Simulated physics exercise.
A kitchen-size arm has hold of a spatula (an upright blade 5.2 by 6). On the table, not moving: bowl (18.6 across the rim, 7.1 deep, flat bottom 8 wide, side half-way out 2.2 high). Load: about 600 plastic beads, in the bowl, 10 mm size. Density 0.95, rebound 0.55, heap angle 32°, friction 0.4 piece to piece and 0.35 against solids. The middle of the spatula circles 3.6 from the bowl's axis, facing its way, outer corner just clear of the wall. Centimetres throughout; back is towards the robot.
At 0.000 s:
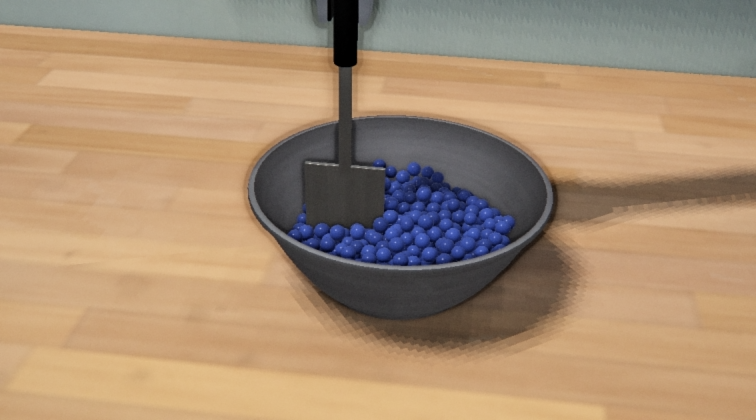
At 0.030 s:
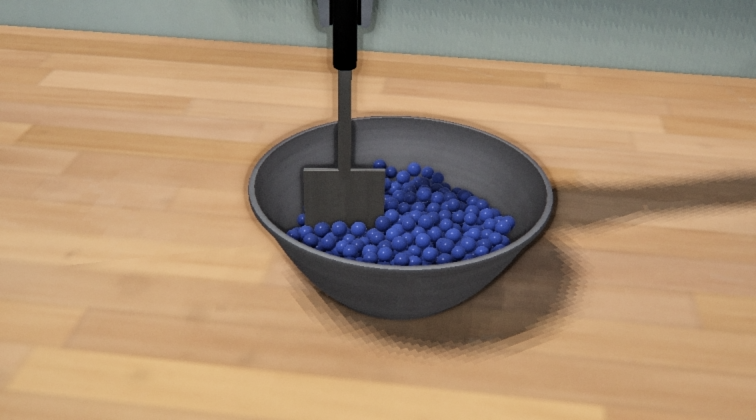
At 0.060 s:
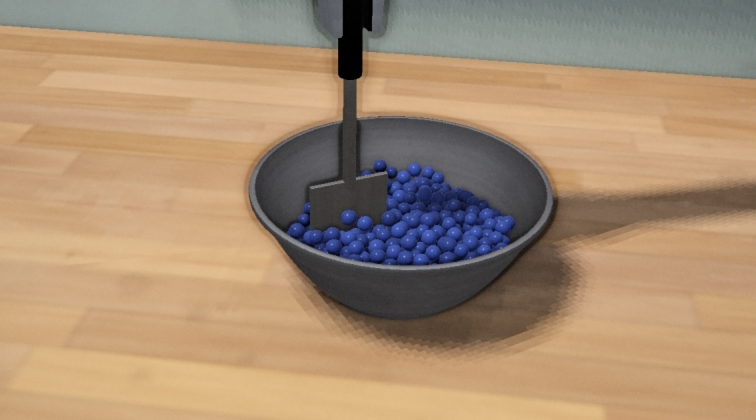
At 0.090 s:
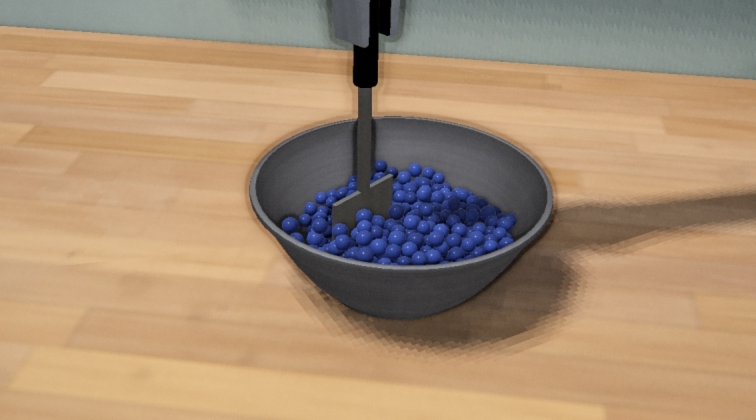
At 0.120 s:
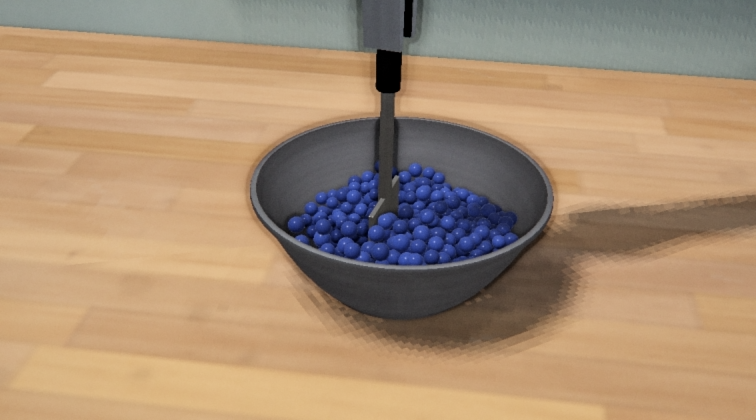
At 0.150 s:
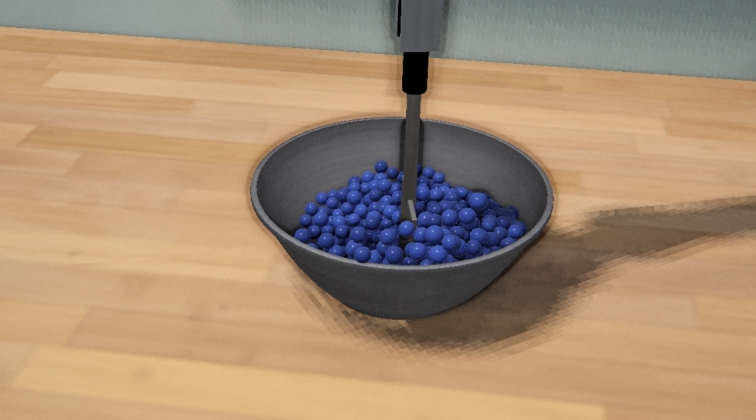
A spatula held upright by a robot arm swept through blue beads in a dark gray bowl, moving from the left toward the middle and turning edge-on as it pushed them aside.
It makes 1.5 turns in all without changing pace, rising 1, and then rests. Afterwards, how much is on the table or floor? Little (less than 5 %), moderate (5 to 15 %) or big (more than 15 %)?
On the table or floor the share is big, more than 15 %.
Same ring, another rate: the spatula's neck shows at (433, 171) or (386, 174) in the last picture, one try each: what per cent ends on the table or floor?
About 35 and 10 per cent.
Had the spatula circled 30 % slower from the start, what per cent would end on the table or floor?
Then about 10 per cent.
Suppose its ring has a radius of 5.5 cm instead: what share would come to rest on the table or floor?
It would be near 0 per cent.
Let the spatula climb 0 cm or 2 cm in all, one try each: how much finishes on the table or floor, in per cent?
Some 25 and 20 per cent.
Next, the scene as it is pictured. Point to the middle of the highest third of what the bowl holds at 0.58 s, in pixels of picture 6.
At about (388, 256).
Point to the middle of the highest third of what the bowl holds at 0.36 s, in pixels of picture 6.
Around (386, 155).
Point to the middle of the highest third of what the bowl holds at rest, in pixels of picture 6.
At about (450, 215).
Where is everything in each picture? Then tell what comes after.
The first frame shows spatula neck at (345, 145), 0° round; upper third of the load around (412, 228), from x 295 to 510, top at y 165; 598 in the bowl.
The second frame shows spatula neck at (345, 148), 9° round; upper third of the load around (409, 229), from x 295 to 510, top at y 165.
The third frame shows spatula neck at (349, 159), 32° round; upper third of the load around (406, 237), from x 290 to 510, top at y 165.
The fourth frame shows spatula neck at (364, 168), 55° round; upper third of the load around (411, 239), from x 290 to 510, top at y 165.
The fifth frame shows spatula neck at (385, 174), 79° round; upper third of the load around (422, 239), from x 295 to 510, top at y 165.
The sixth frame shows spatula neck at (410, 175), 103° round; upper third of the load around (441, 235), from x 305 to 520, top at y 165; 597 in the bowl, 1 in flight or on the tool.
After 0.36 s, 271° round, highest piece 11 above the table; 522 in the bowl, 32 on the table or floor, 44 in flight or on the tool.
After 0.58 s, 80° round, highest piece 9 above the table; 474 in the bowl, 114 on the table or floor, 10 in flight or on the tool.
After 0.88 s, 180° round, highest piece 7 above the table; 456 in the bowl, 142 on the table or floor.
After 1.58 s, 180° round, highest piece 7 above the table; 456 in the bowl, 142 on the table or floor.
At rest, 456 in the bowl, 142 on the table or floor. That is 24 % on the table or floor.
